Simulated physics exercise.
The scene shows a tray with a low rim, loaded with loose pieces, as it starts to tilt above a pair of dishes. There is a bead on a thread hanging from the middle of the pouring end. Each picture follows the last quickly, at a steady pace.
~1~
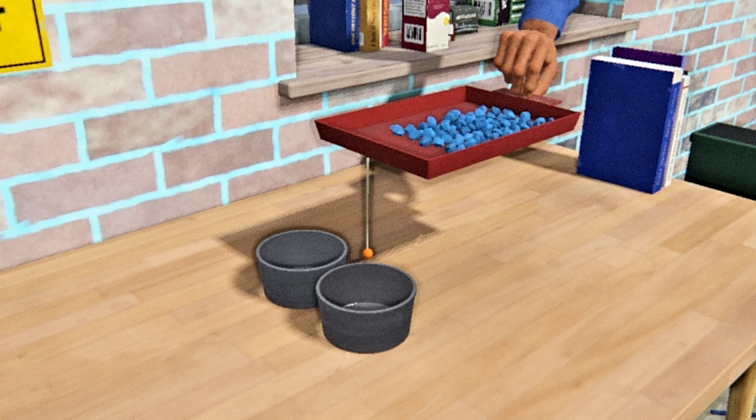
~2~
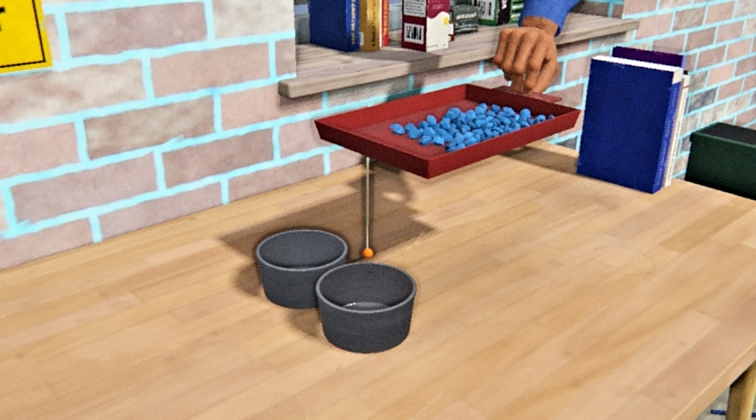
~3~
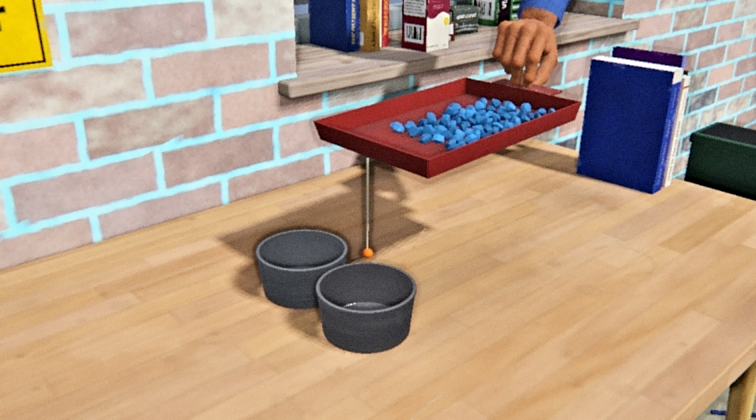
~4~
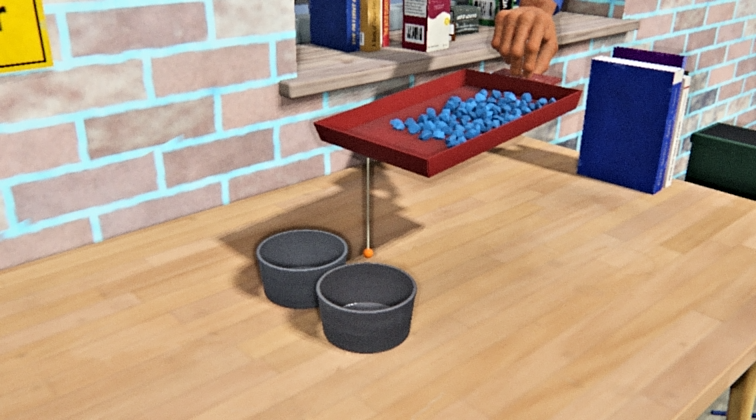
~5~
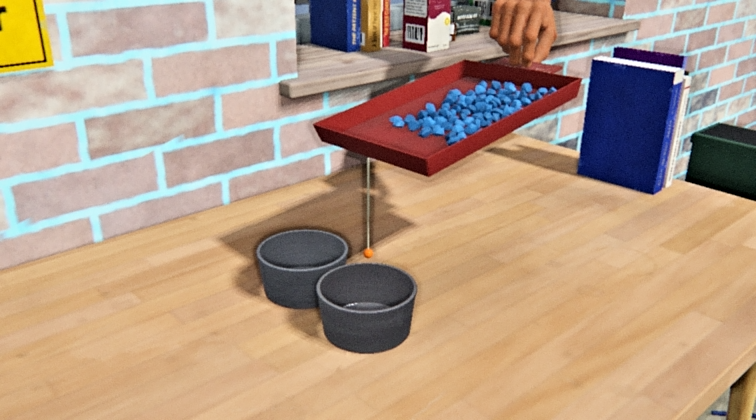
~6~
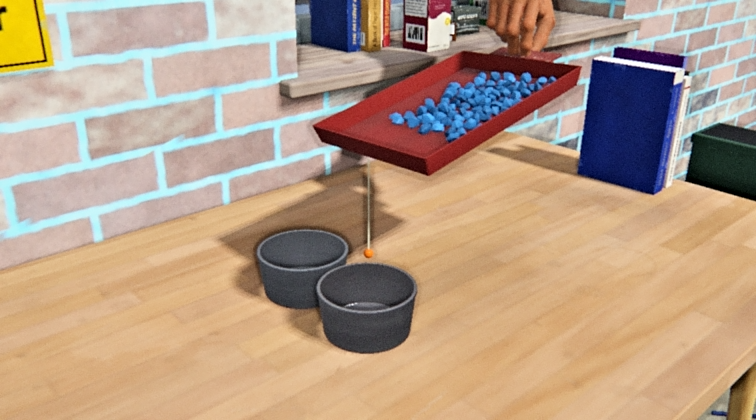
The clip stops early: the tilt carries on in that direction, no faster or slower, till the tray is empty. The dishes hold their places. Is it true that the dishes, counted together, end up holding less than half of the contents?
The amount caught is going to be bigger than the amount missed.
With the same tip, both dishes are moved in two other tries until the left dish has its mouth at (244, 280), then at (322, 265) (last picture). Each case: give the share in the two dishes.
It comes to roughly 0 per cent in one try and roughly 80 per cent in the next.
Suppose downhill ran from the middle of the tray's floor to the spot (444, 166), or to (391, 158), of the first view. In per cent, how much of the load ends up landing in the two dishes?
I'd say roughly 20 percent with the first slope, 60 percent with the other.
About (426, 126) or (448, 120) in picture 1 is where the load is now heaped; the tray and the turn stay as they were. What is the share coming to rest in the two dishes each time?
First case: Close to 70 %; second case: Close to 80 %.
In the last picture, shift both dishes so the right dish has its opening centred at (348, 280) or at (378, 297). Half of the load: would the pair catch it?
Result - try one, past the halfway mark; try two, past the halfway mark.
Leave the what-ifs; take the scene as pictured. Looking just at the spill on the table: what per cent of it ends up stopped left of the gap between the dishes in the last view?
Roughly 90 %.
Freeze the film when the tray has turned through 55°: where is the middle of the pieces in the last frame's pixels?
Somewhere around pixel (364, 130) in the last picture.
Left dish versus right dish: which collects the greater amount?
Fuller side: Left of the pair.
Soon, tray tipped steeply; all on the tray.
A while on, tray tipped right over; most on the tray; a stray few in the left dish; about a quarter in the air.
Towards the end, tray tipped past a quarter turn; about a quarter in the right dish; about half in the left dish; about a quarter outside both.
Finally, tray tipped past a quarter turn; about a quarter in the right dish; about half in the left dish; about a quarter outside both.
